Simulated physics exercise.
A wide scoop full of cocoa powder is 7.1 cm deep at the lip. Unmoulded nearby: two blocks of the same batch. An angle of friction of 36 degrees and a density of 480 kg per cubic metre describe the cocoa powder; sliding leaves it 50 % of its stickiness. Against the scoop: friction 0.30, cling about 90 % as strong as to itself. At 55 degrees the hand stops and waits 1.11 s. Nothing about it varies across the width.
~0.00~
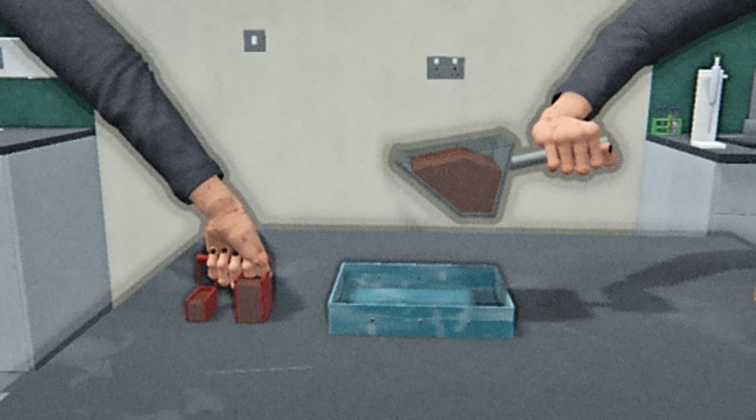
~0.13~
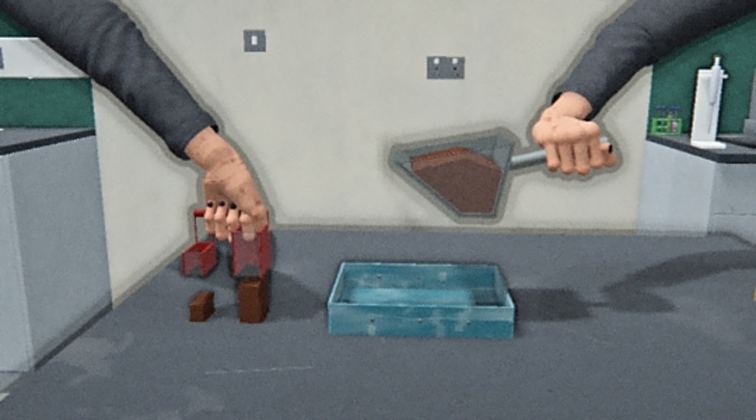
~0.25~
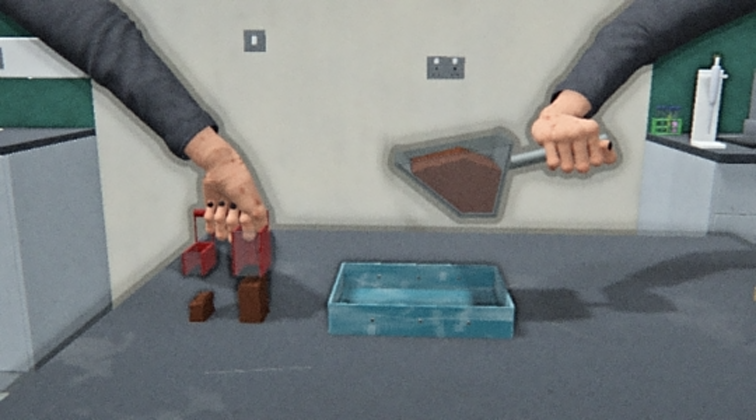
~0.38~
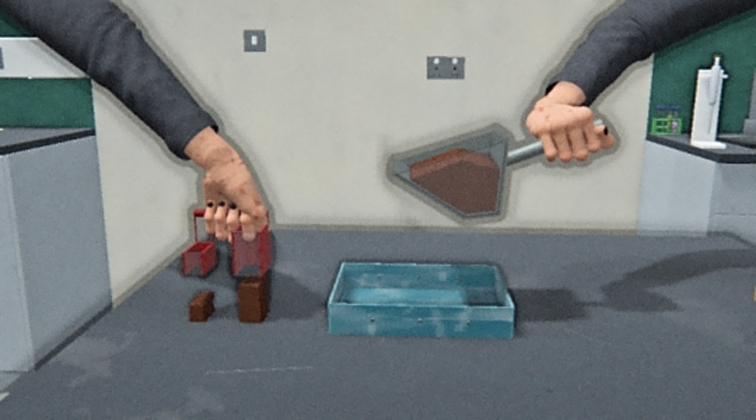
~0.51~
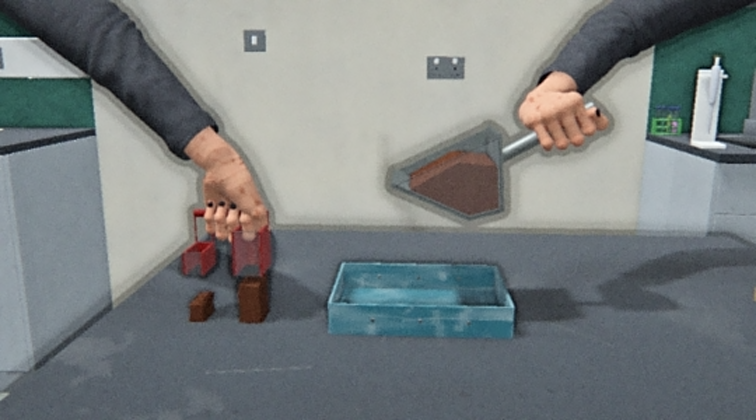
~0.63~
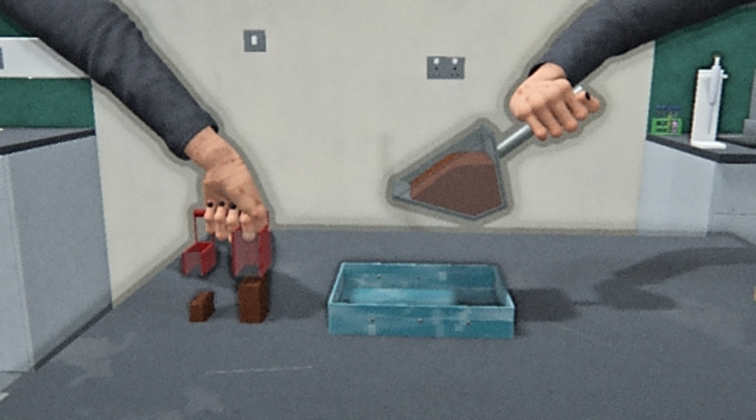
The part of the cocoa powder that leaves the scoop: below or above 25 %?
The answer is below 25 %.
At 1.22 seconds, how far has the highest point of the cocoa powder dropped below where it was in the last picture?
Roughly 0.0 centimetres, give or take.
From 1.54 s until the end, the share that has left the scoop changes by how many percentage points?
The change comes out at around 0 %.
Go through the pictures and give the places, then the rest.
The first picture shows lip at (398, 161), tilt 0 degrees; highest point of the cocoa powder at (464, 158); test blocks 2.7 cm, 5.9 cm high (left to right).
The second picture shows lip at (398, 161), tilt 0 degrees; highest point of the cocoa powder at (464, 158); test blocks 2.7 cm, 5.9 cm high (left to right).
The third picture shows lip at (398, 162), tilt 1 degrees; highest point of the cocoa powder at (464, 158); test blocks 2.7 cm, 5.9 cm high (left to right).
The fourth picture shows lip at (396, 171), tilt 8 degrees; highest point of the cocoa powder at (459, 160); test blocks 2.7 cm, 5.9 cm high (left to right).
The fifth picture shows lip at (394, 183), tilt 16 degrees; highest point of the cocoa powder at (468, 163); test blocks 2.7 cm, 5.9 cm high (left to right).
The sixth picture shows lip at (395, 195), tilt 24 degrees; highest point of the cocoa powder at (483, 164); test blocks 2.7 cm, 5.9 cm high (left to right).
By 0.90 s, the scoop is at 42 degrees and 0 % has left it.
By 1.22 s, the scoop is at 55 degrees and 0 % has left it.
By 1.54 s, the scoop is at 55 degrees and 0 % has left it.
By 1.85 s, the scoop is at 55 degrees and 0 % has left it.
By 1.96 s, at the end, the scoop is at 55 degrees and 0 % has left it.
